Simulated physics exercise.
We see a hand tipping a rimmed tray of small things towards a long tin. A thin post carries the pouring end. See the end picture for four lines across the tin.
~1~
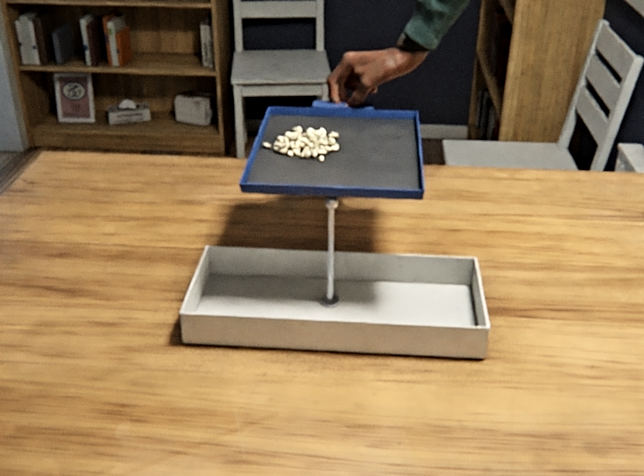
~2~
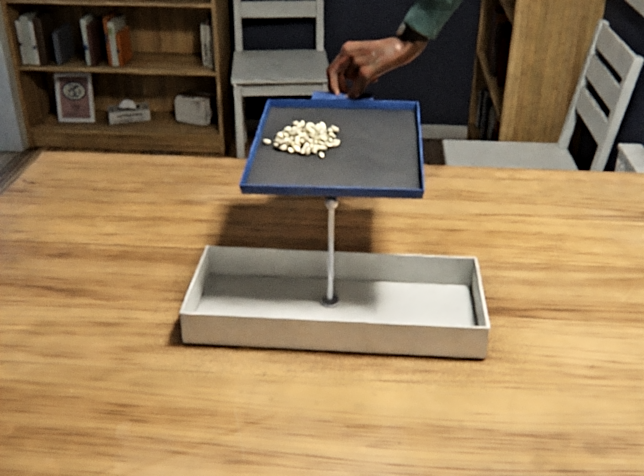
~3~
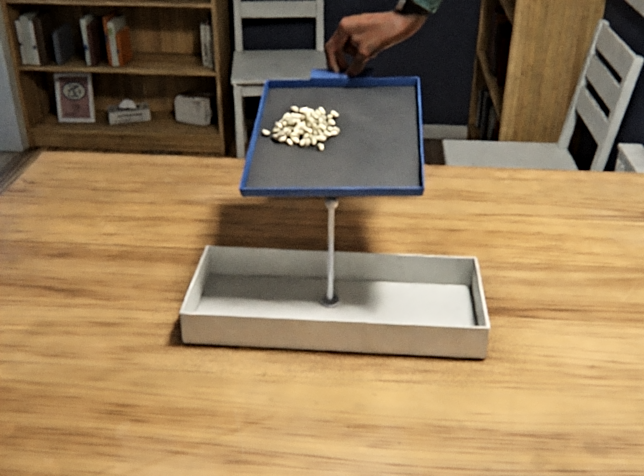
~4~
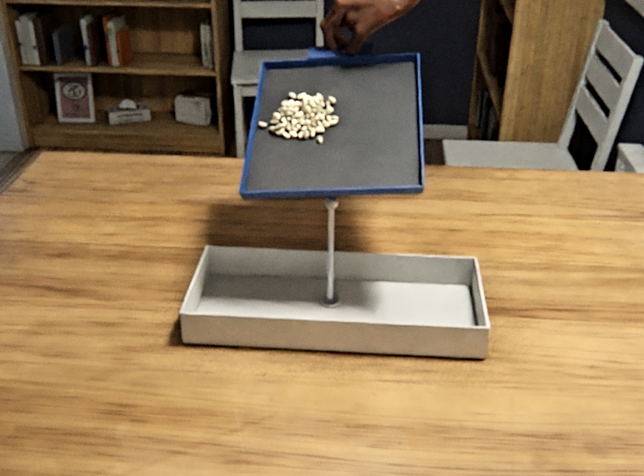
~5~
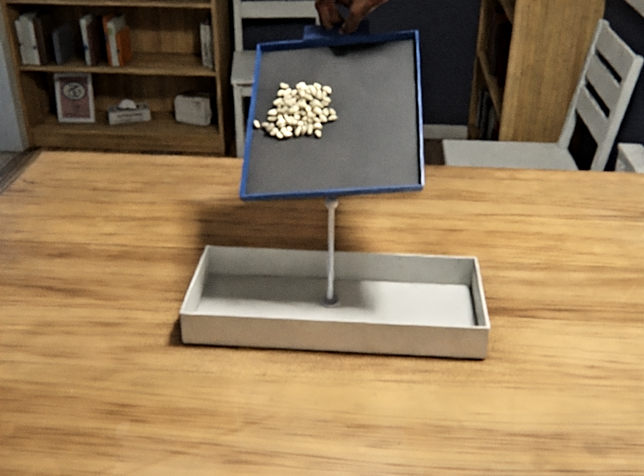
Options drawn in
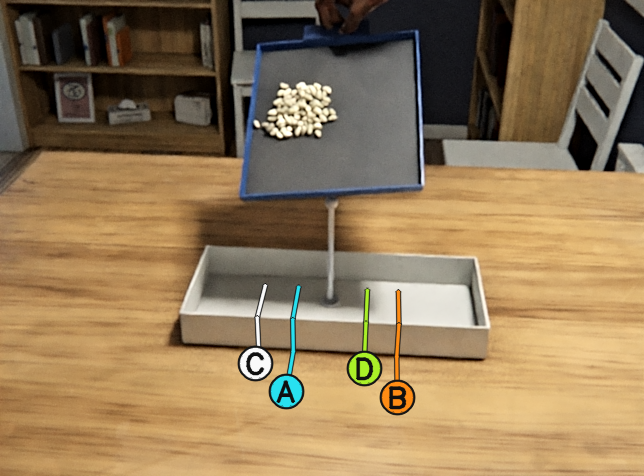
Hand lifting the far edge of a blue-rimmed tray, tilting it steadily towards a long pale tin as white beans stay clustered.
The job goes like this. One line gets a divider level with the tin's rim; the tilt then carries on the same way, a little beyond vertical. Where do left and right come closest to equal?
C.
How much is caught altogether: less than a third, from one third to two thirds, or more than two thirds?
It is more than two thirds.
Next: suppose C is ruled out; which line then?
Here it is line A.
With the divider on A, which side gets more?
More lands on the left.
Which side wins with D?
Left.
On the marked copy, line A crosses the front rim at (292, 318); line B crosses the front rim at (398, 323); line C crosses the front rim at (257, 316); line D crosses the front rim at (366, 322).
With A, of what is caught, the bulk on the left of the divider, a small share on the right.
With B, of what is caught, the whole lot on the left of the divider, none at all on the right.
With C, of what is caught, close to half on the left of the divider, close to half on the right.
With D, of what is caught, the whole lot on the left of the divider, none at all on the right.
